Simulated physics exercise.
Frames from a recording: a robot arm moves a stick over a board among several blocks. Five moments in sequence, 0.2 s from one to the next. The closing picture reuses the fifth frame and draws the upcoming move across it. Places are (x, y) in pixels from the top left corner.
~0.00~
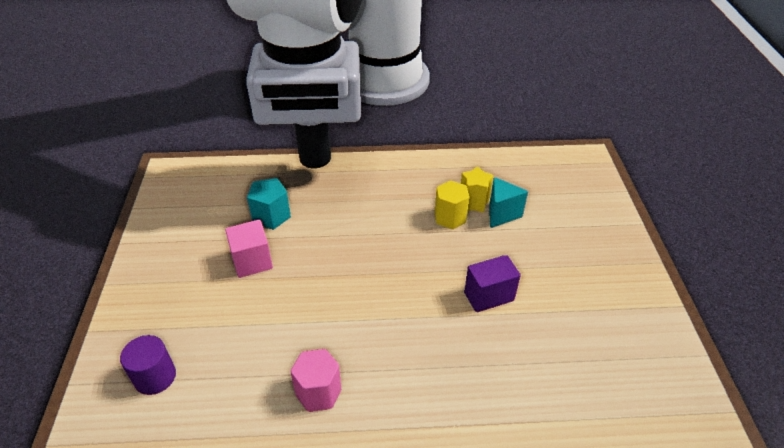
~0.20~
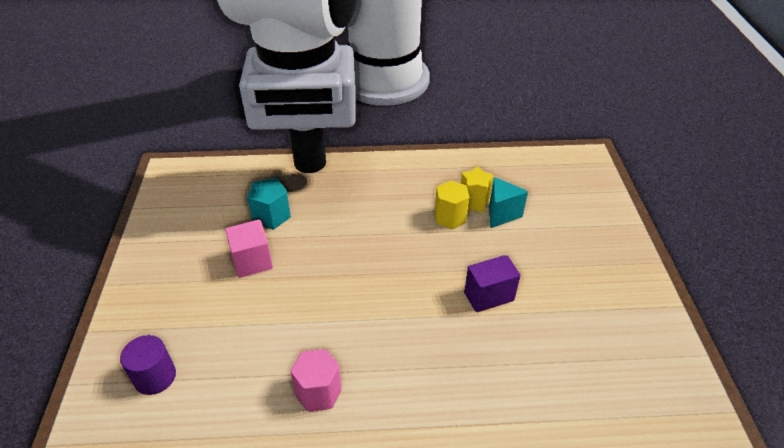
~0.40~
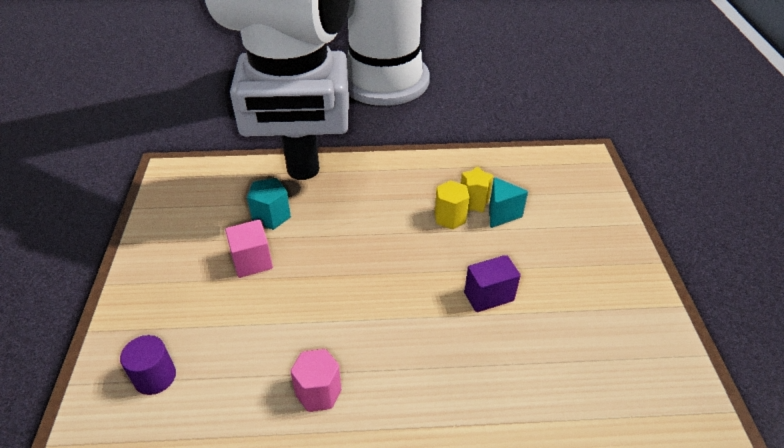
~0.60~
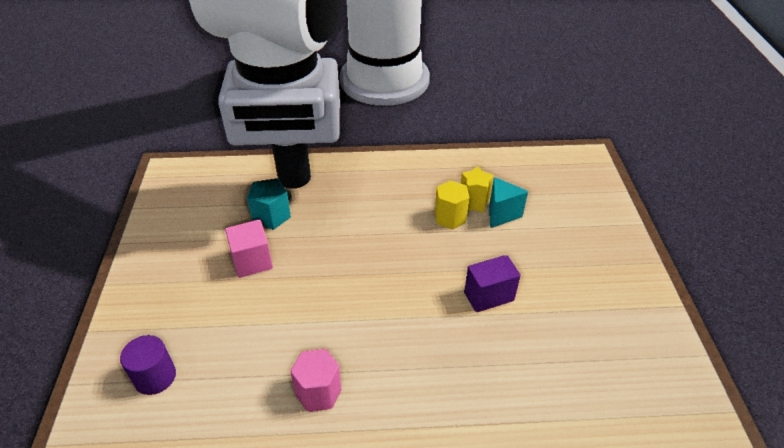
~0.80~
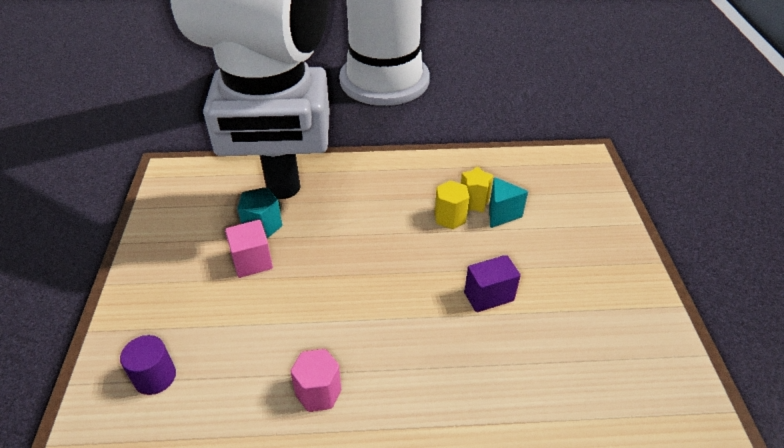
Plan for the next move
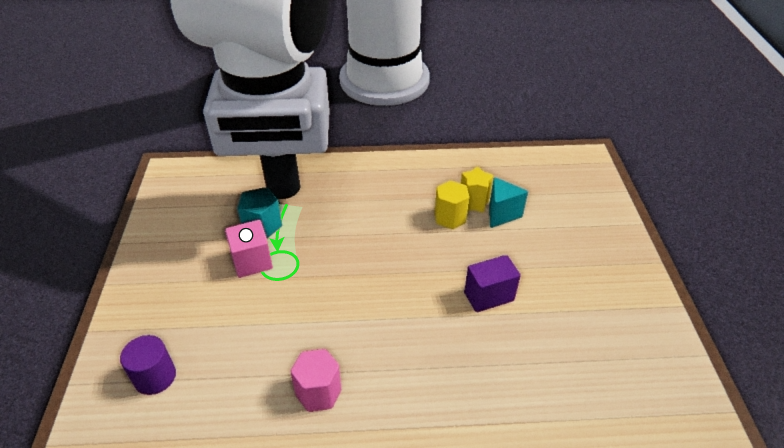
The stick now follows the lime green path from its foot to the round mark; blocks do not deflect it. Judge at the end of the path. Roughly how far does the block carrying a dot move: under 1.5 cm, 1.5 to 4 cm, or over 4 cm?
Offset: 1.5 to 4 cm.
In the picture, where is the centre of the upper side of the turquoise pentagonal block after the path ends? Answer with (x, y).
In the picture, it is at (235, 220).
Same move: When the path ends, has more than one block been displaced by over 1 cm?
Yes - that is the case.
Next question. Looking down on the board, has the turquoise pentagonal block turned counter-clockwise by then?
No - that is not the case.
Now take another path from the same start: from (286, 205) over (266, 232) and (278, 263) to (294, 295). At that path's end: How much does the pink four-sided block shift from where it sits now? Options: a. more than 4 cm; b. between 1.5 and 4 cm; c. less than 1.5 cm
It's a.
Drawn move, from (286, 205) by way of (279, 224) and (277, 244) to (280, 265); the dot is on the pink four-sided block.
On the path given first. Halfway along, stick at (274, 217); pink four-sided block at (241, 246); turquoise pentagonal block at (236, 219), turned 20° clockwise.
At the end, stick at (276, 249); pink four-sided block at (237, 250); turquoise pentagonal block at (235, 220), turned 25° clockwise.
